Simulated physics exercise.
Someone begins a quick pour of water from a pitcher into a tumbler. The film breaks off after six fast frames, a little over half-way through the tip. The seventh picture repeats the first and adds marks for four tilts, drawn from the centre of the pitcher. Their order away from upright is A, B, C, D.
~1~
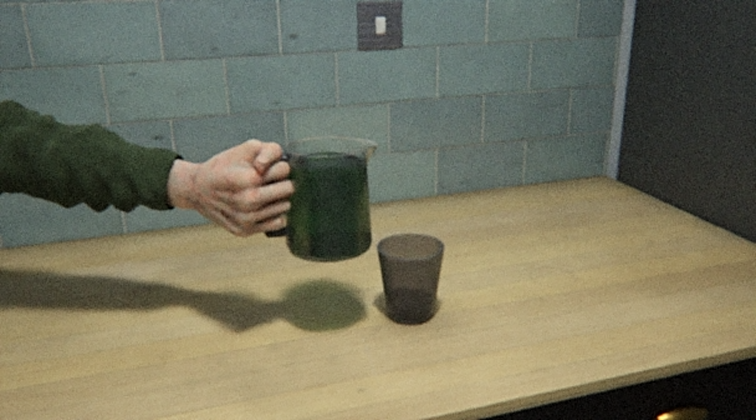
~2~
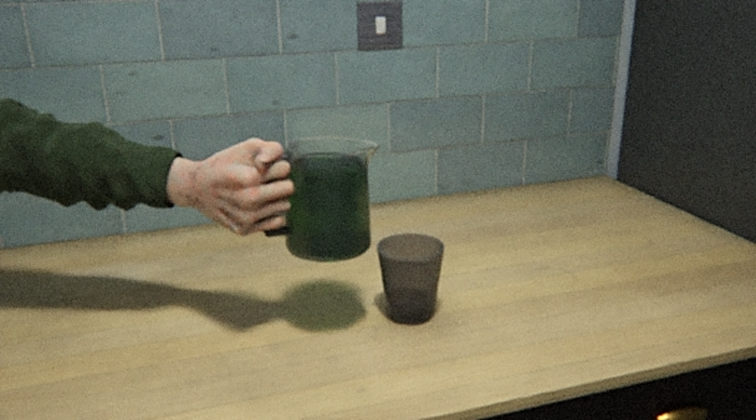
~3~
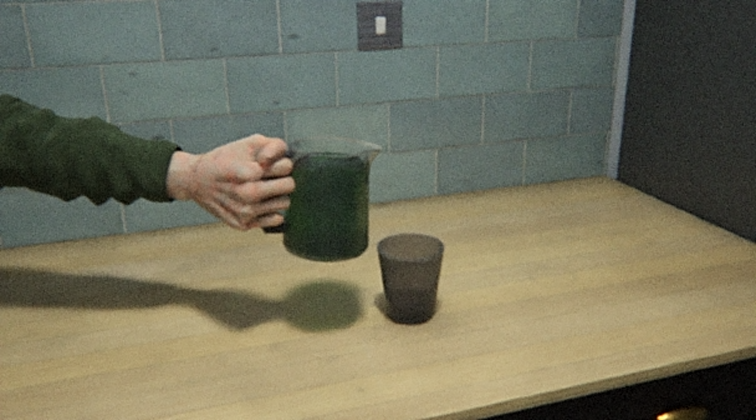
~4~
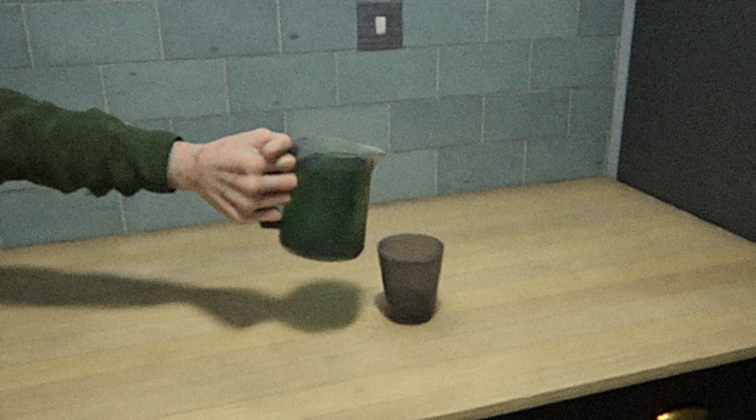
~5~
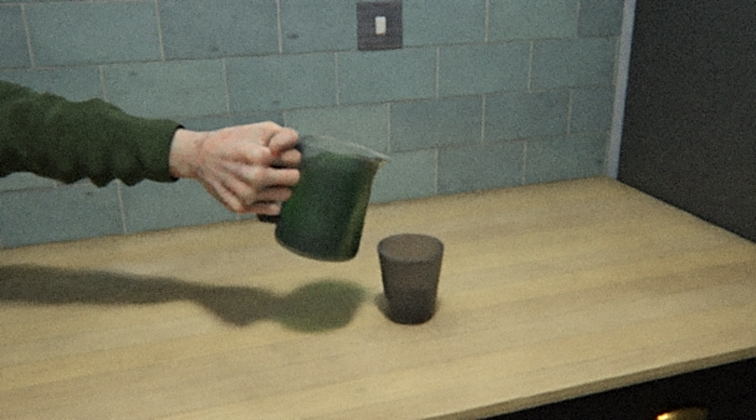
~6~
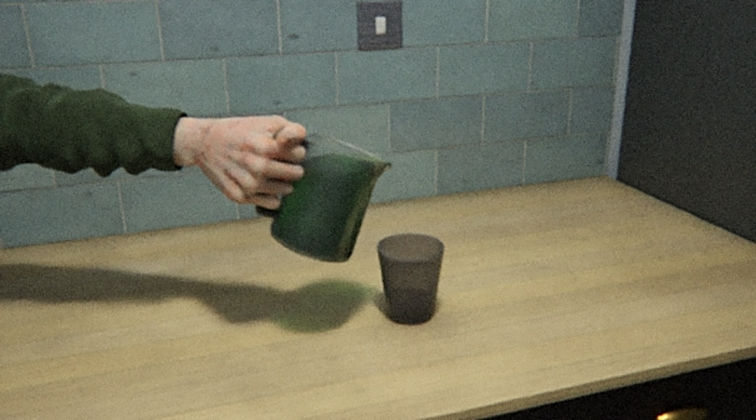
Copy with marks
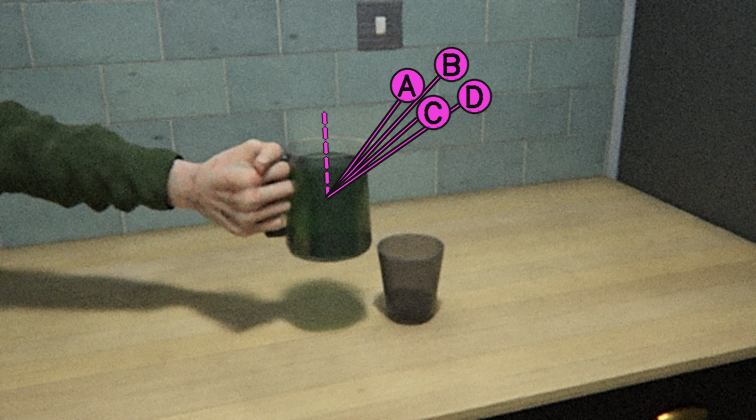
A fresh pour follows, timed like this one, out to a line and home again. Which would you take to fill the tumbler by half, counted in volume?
Tilt C does it best.
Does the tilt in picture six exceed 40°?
No, it does not.
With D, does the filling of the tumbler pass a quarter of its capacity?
Yes.
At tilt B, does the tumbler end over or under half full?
Under.
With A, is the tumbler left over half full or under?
Under half.
In magenta, A at (399, 101); B at (439, 76); C at (416, 119); D at (459, 104).
With A, the tumbler ends with about 25 % of what it can hold.
With B, the tumbler ends with about 37 % of what it can hold.
With C, the tumbler ends with about 51 % of what it can hold.
With D, the tumbler ends with about 70 % of what it can hold.
